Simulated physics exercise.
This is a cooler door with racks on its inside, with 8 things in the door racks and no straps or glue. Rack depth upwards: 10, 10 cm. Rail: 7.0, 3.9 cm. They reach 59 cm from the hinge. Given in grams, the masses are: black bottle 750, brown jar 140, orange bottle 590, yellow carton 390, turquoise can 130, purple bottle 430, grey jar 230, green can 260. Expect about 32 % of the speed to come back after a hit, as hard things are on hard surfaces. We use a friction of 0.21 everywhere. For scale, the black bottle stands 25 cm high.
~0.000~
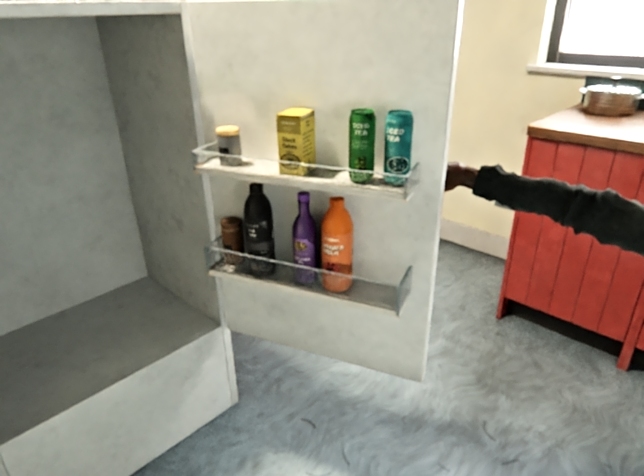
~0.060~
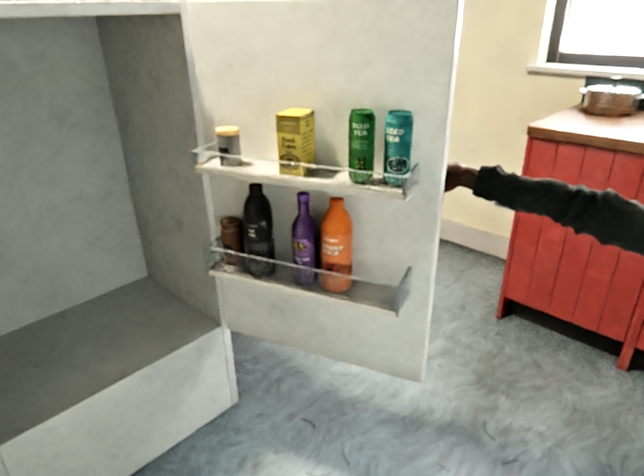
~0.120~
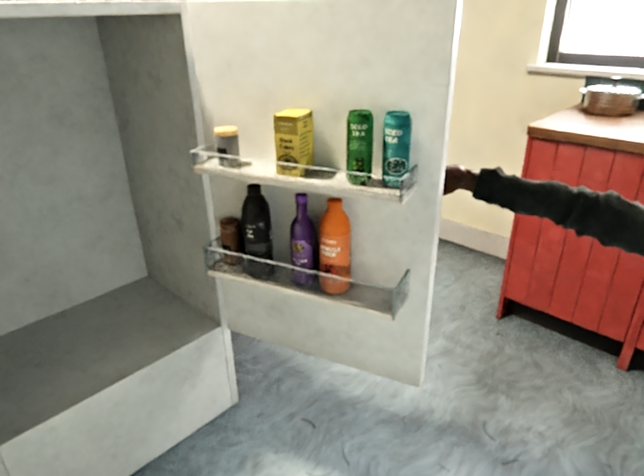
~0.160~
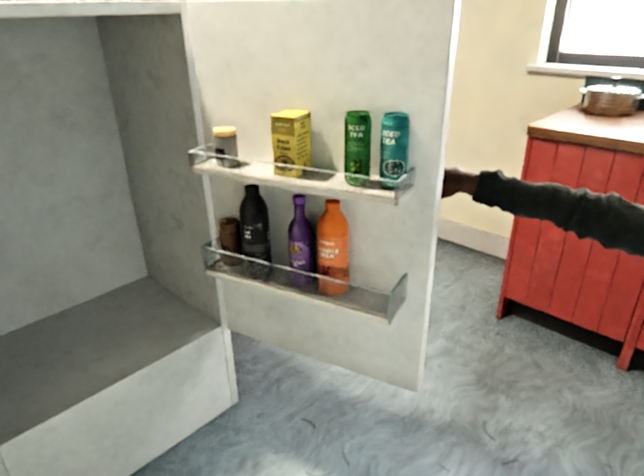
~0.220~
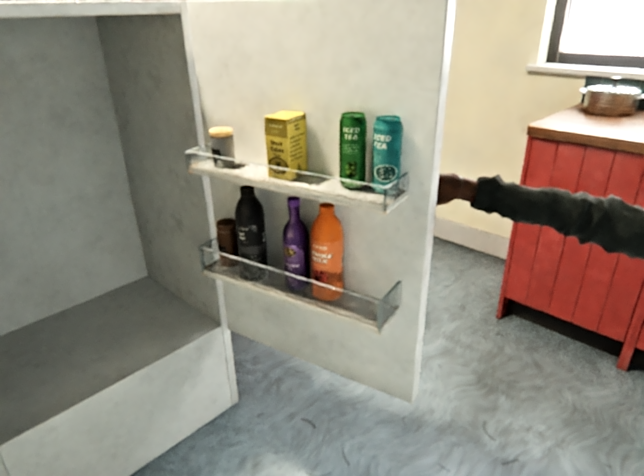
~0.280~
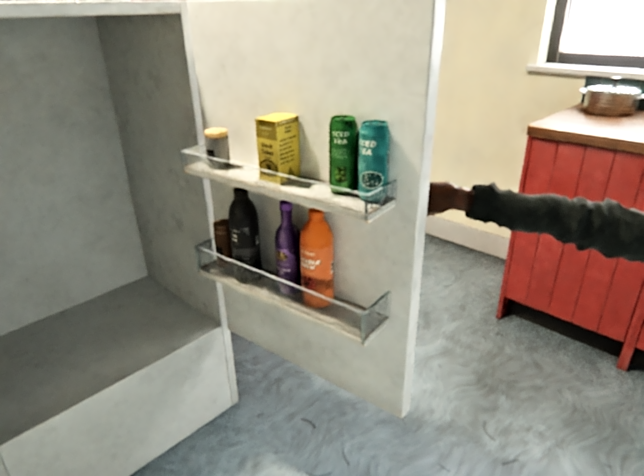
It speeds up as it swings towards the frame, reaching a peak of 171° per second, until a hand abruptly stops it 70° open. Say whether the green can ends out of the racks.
In the end, the green can drops out.
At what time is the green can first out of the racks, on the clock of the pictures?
Time: Approximately 0.7 s.
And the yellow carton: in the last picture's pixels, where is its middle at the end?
Close to pixel (214, 157) in the final view.
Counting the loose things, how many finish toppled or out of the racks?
The count comes out at 3.
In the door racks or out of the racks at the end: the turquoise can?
The turquoise can ends out of the racks.
Around 0.58 s, open by 70°; green can at 62° to upright near (218, 181); turquoise can at 68° to upright; purple bottle at 16° to upright.
Around 0.98 s, open by 70°; turquoise can and green can now out of the racks; purple bottle at 36° to upright; orange bottle at 19° to upright.
Around 1.28 s, open by 70°; purple bottle at 37° to upright; orange bottle shifted 2 cm; black bottle shifted 2 cm.
Finally (1.8 s), out of the racks, turquoise can and green can; on their side or leaning hard in the door racks, purple bottle; the other 5 still in place (within 5 cm).
